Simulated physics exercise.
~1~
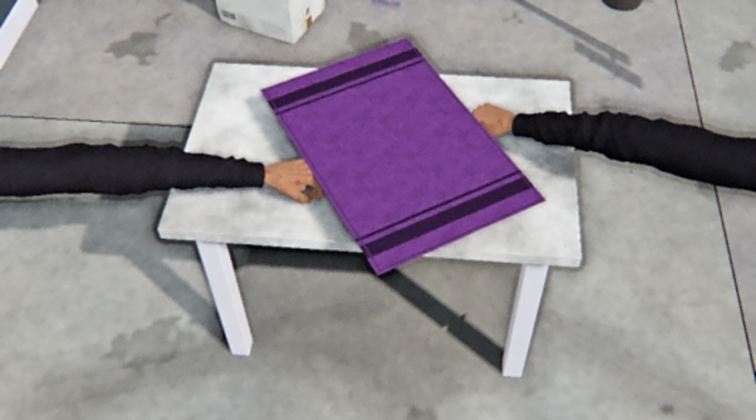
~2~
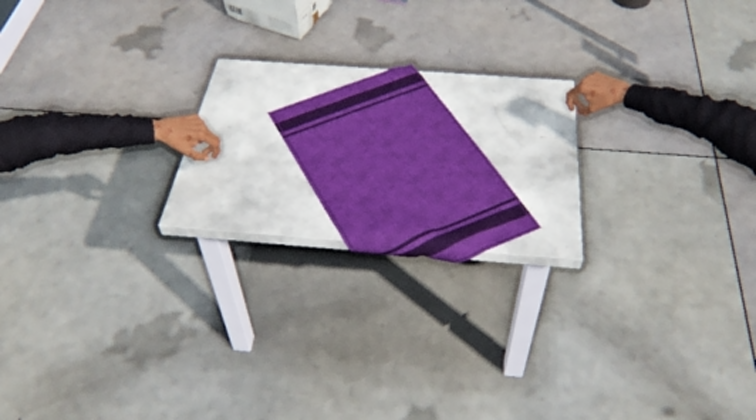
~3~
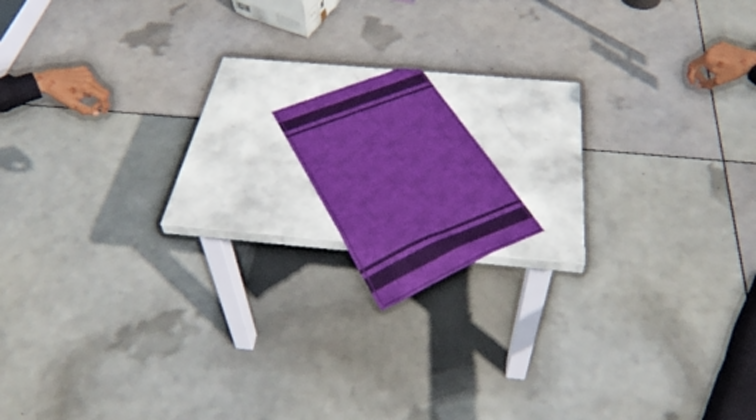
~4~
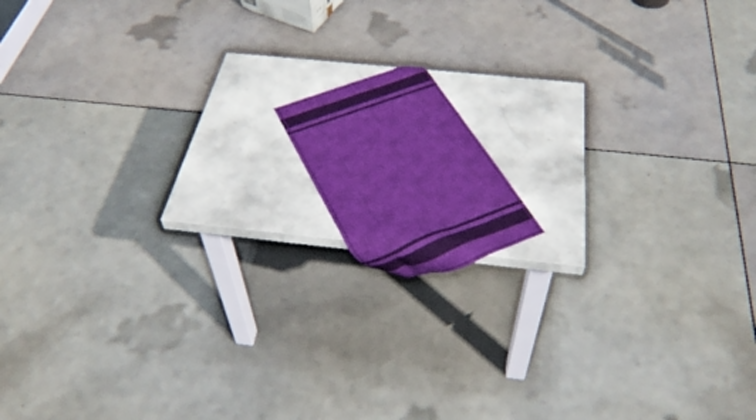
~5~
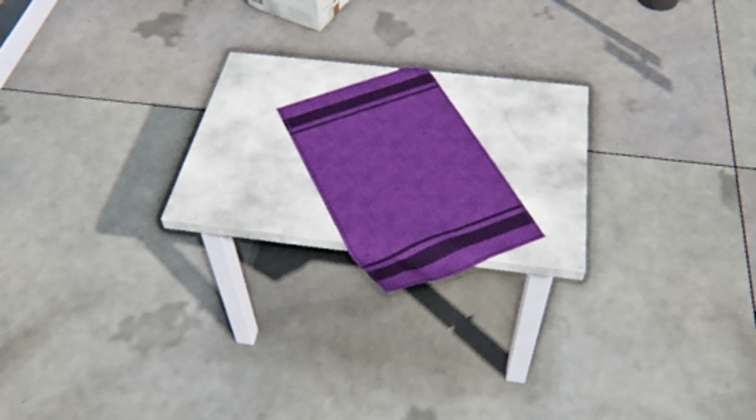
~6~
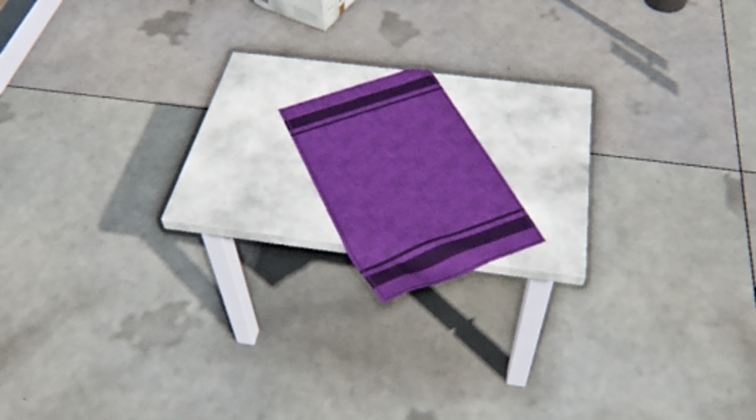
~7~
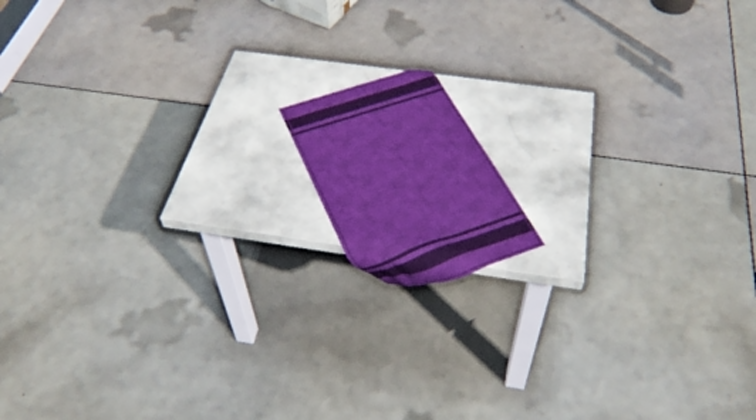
Two hands releasing a purple hand towel over a white workbench's front edge, its overhanging corner flapping as it stays on top.
